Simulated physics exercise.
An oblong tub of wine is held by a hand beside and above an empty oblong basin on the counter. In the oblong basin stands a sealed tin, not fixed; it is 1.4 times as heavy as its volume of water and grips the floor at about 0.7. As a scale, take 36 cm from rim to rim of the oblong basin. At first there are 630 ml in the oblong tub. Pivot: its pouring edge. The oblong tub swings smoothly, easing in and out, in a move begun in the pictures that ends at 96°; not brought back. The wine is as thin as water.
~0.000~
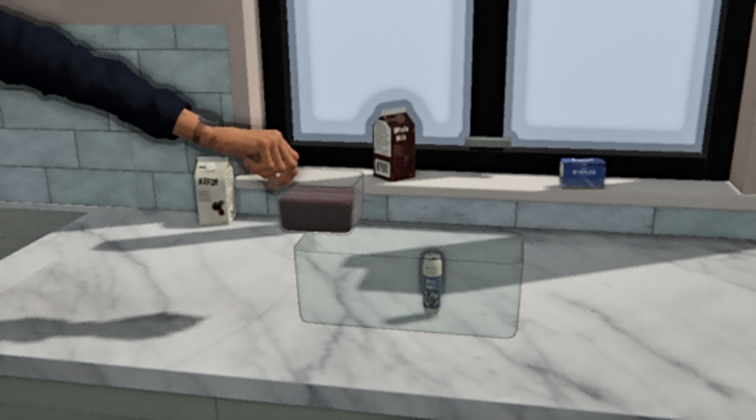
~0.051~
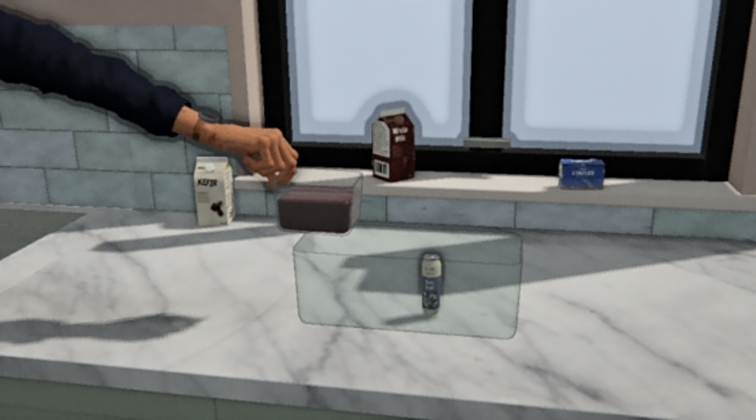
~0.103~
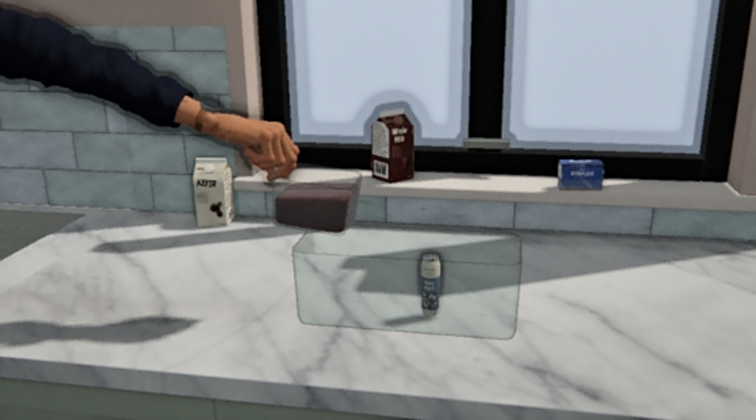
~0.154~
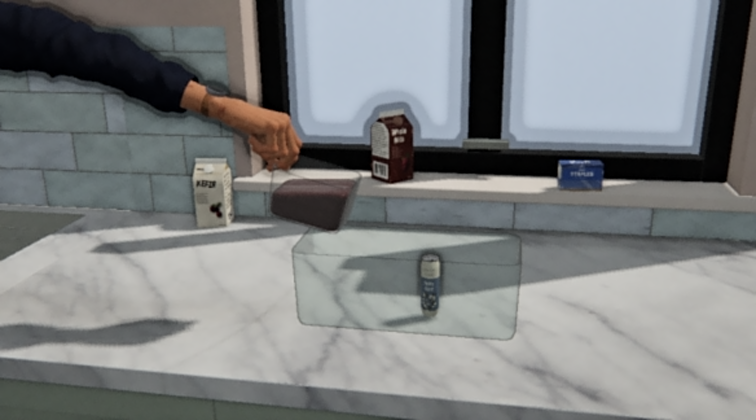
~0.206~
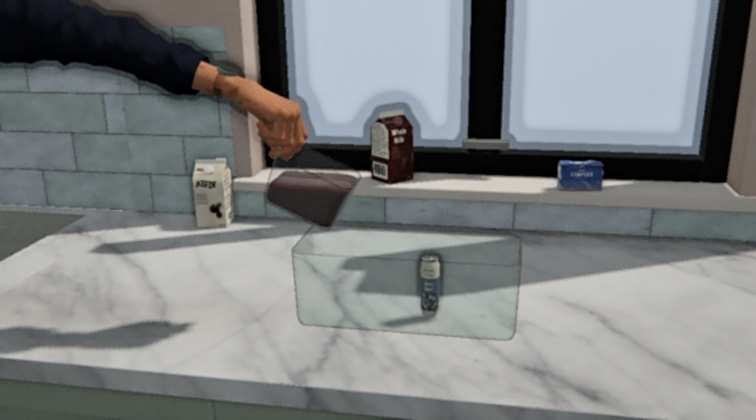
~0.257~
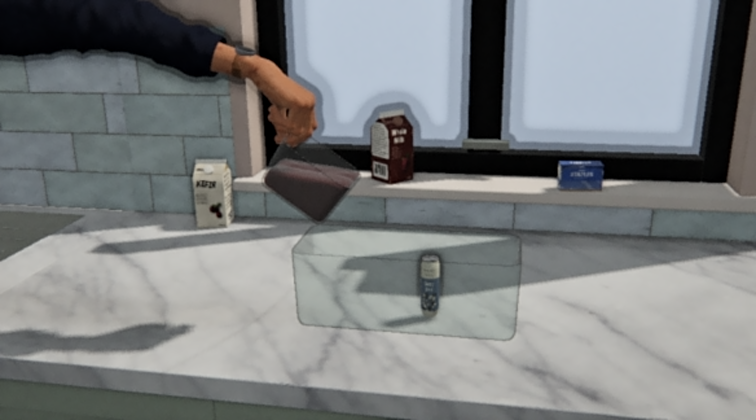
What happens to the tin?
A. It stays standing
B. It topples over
The answer is B.
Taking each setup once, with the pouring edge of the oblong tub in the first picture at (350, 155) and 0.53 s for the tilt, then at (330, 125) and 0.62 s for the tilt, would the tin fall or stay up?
Try 1: Tipped over; try 2: Tipped over.
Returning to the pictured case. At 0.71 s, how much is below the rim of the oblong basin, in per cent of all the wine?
About 74 per cent.
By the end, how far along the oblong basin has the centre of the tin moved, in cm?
In the end the tin's centre has shifted about 7.0 centimetres.
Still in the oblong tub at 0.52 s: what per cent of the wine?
I'd put it near 50 percent.
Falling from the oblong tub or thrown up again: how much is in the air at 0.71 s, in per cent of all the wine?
Near 16 percent.
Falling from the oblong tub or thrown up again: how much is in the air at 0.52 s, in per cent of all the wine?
Roughly 44 percent.
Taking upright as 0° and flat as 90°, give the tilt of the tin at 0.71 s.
Looks like some 5 degrees from vertical upright.
By 0.52 s the tilt is 89° and 49 per cent is still to pour; the tin stands where it began.
By 0.71 s the tilt is 96° and 9 per cent is still to pour; the tin leans 6°.
By 0.90 s the tilt is 96° and 3 per cent is still to pour; the tin leans 44°.
By 1.12 s the tilt is 96° and 0 per cent is still to pour; the tin lies on its side.
At rest the tin lies on its side.
